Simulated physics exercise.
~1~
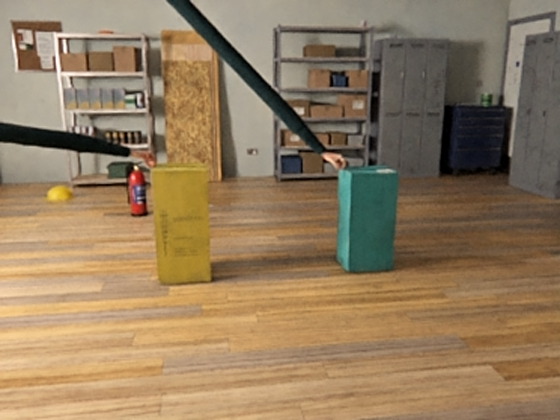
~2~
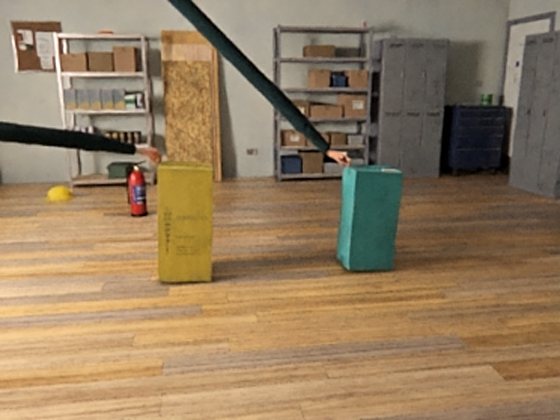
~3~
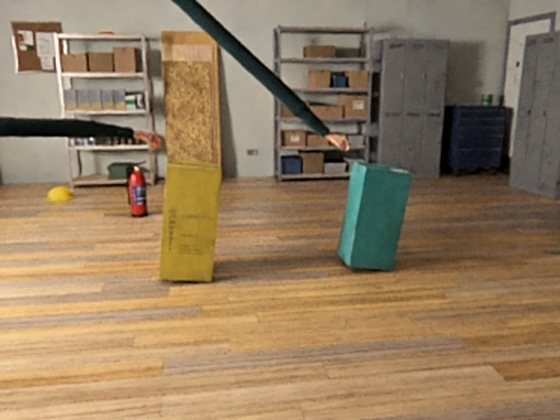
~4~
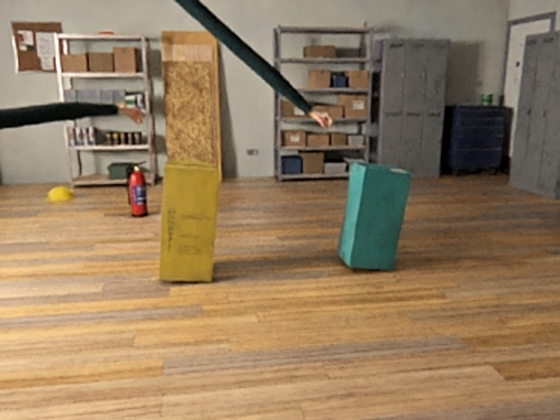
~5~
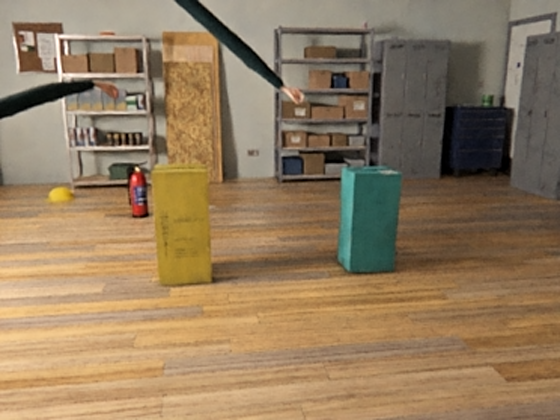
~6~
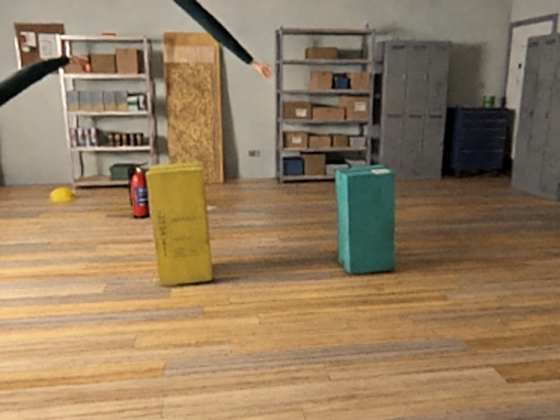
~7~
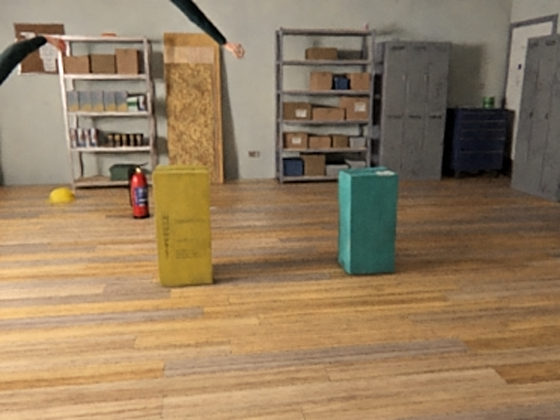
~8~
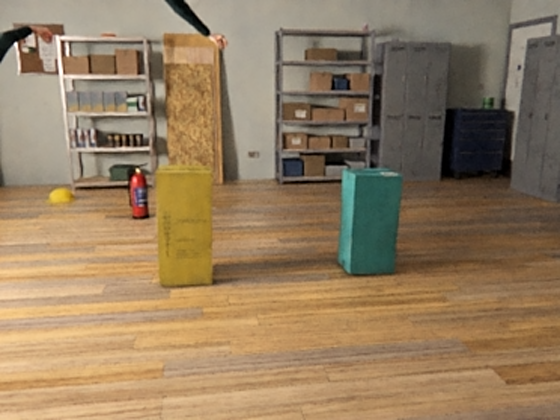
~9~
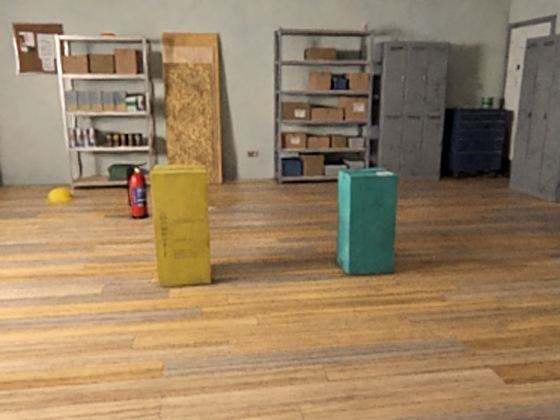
In a storage room, two hands shove a yellow box and turquoise parcel, which rock back upright.
